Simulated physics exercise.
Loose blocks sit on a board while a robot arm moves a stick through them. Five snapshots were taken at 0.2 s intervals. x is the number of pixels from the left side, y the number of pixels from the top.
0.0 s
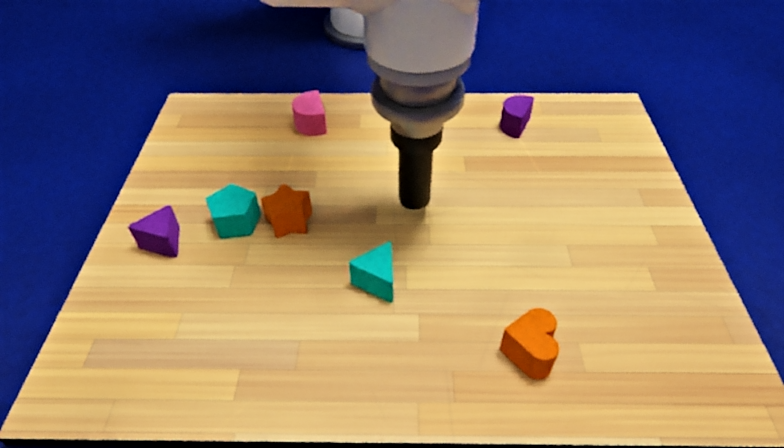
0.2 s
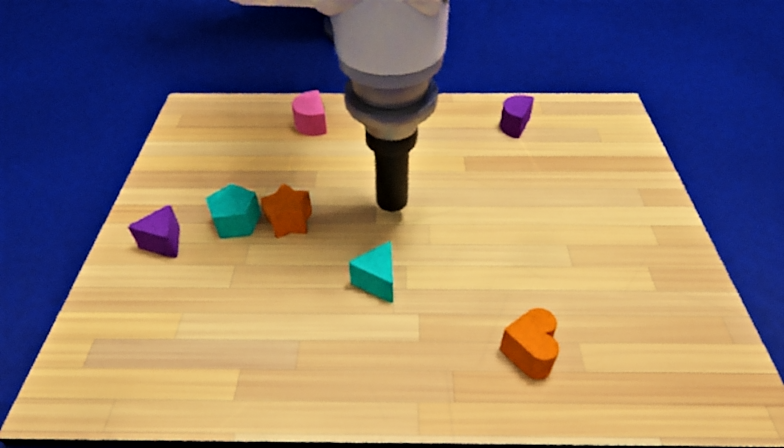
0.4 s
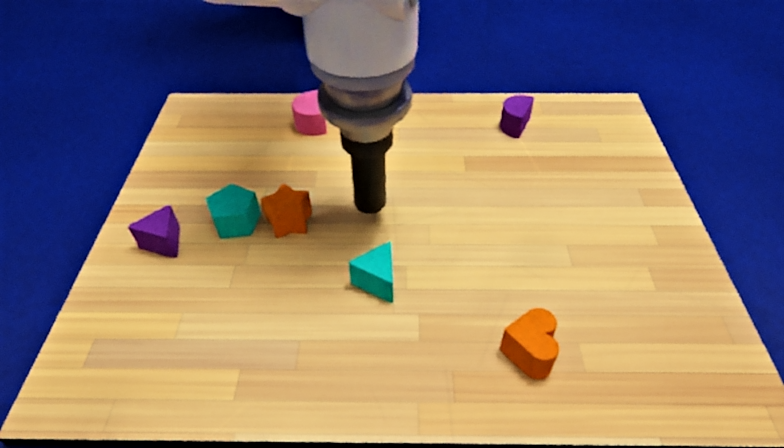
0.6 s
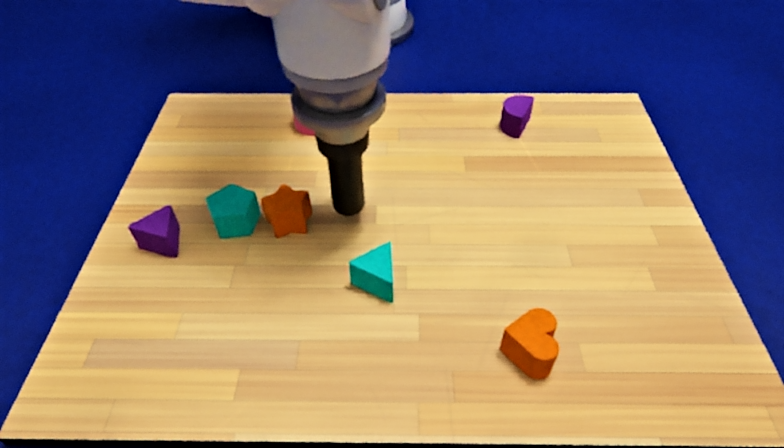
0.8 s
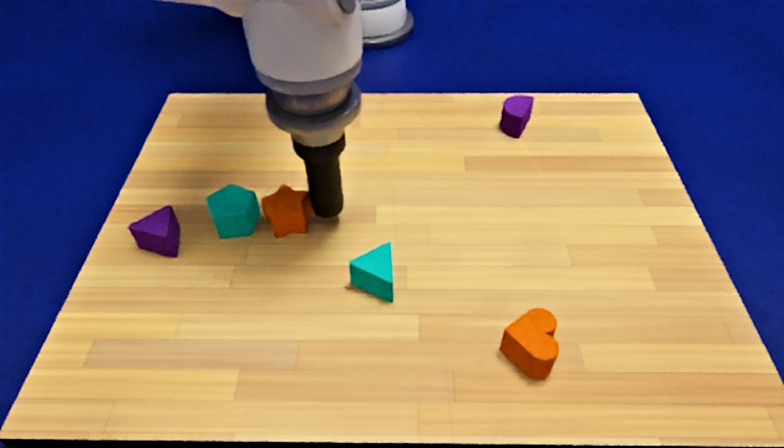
On a wooden board scattered with small coloured blocks, a robot arm moves its black stick steadily left to beside the orange star-shaped block, passing in front of the pink block and hiding it, while the blocks stay still.
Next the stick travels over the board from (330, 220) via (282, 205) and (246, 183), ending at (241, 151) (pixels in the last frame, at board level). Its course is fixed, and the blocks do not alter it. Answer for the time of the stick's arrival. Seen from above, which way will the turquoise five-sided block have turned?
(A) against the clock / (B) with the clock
Answer: B.
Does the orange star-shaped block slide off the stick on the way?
Yes, that is how it ends up.
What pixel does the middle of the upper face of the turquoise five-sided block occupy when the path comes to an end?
It should be at about (199, 207).
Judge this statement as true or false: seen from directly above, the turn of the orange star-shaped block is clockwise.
Verdict: False.
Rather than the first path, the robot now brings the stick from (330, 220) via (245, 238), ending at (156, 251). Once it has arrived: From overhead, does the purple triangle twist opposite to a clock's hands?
No
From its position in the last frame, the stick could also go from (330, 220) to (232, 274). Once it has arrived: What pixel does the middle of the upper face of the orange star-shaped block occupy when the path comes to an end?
It is going to be at (253, 207).
The first path, step by step. One third of the way, stick (278, 192); turquoise five-sided block (207, 204), turned 25° clockwise; orange star-shaped block (252, 202), turned 60° anticlockwise.
Two thirds of the way, stick (242, 171); turquoise five-sided block (199, 207), turned 40° clockwise; orange star-shaped block (247, 202), turned 80° anticlockwise.
At the end, stick (238, 139); turquoise five-sided block (199, 207), turned 40° clockwise; orange star-shaped block (247, 202), turned 80° anticlockwise; pink half-round block not moved.
